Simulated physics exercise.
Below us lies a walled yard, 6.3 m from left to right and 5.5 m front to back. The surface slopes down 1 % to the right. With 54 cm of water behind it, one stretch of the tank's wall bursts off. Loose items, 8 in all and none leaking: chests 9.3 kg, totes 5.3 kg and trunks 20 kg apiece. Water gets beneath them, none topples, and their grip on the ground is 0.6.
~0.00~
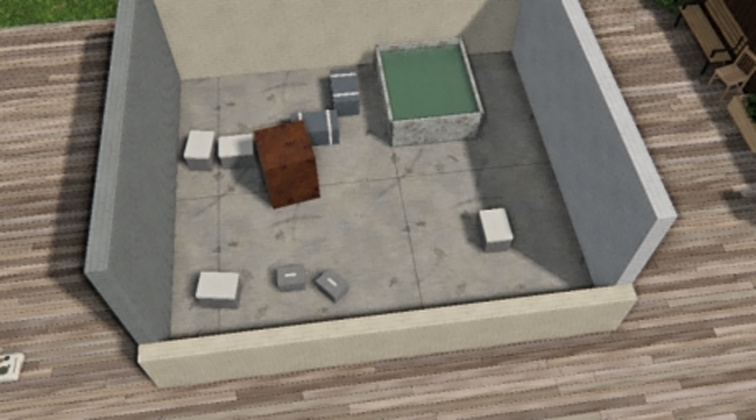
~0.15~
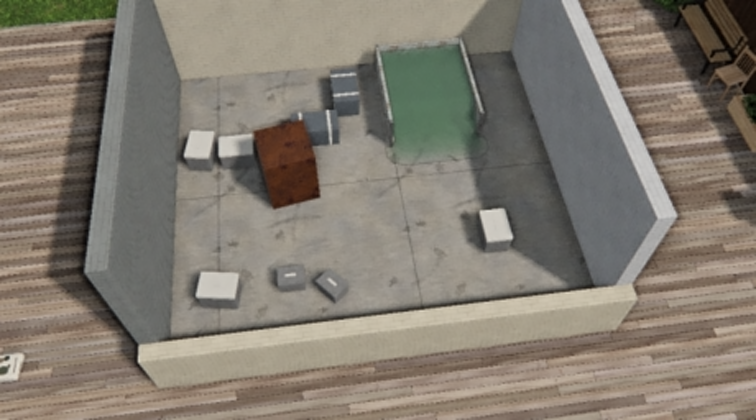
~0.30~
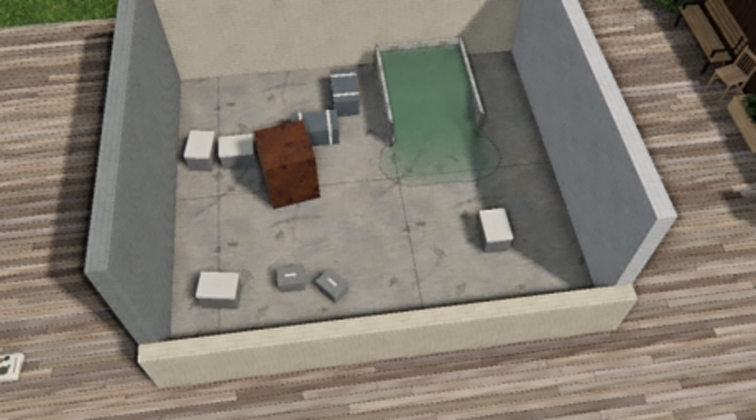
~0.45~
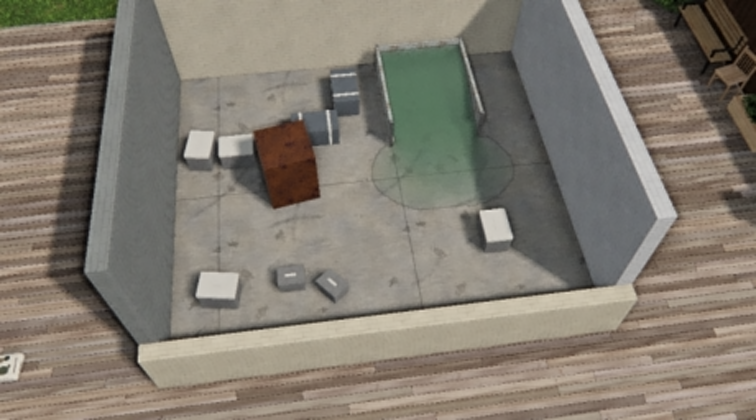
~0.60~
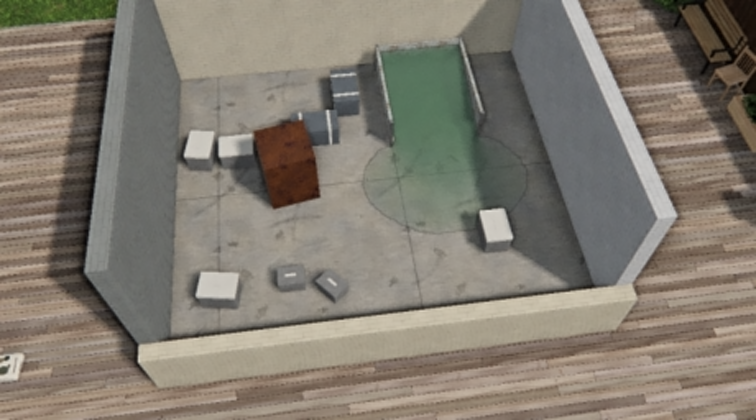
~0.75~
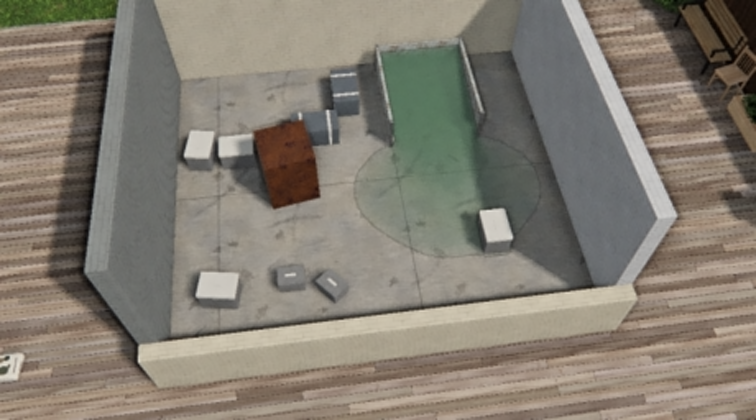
Green water pouring from a tank as its front wall vanishes, spreading across a walled grey yard while scattered boxes stay still.
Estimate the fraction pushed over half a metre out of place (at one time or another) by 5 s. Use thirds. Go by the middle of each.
It is from one to two thirds.
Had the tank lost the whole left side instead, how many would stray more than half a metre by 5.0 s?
Then 6.
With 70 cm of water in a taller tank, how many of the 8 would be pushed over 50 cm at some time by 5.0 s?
In that case 4 of them.
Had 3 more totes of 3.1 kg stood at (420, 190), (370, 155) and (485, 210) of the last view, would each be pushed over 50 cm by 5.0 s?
In turn: More, less, more.
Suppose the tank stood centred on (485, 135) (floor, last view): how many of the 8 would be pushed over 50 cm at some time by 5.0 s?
In that case 4 of them.
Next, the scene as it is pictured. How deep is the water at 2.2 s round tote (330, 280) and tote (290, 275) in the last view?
Roughly 4 and 3 cm.
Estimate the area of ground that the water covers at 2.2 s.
Roughly 17 m2.
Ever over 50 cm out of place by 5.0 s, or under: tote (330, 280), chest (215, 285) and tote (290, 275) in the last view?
In that order: Past it, past it, more.
After 1.1 s 0 of 8 are over 50 cm from their spots; 0 afloat.
After 2.2 s 1 of 8 are over 50 cm from their spots; 1 afloat.
After 3.5 s 3 of 8 are over 50 cm from their spots; 2 afloat.
After 5.0 s 3 of 8 are over 50 cm from their spots, and 4 have been at some point; 4 afloat.
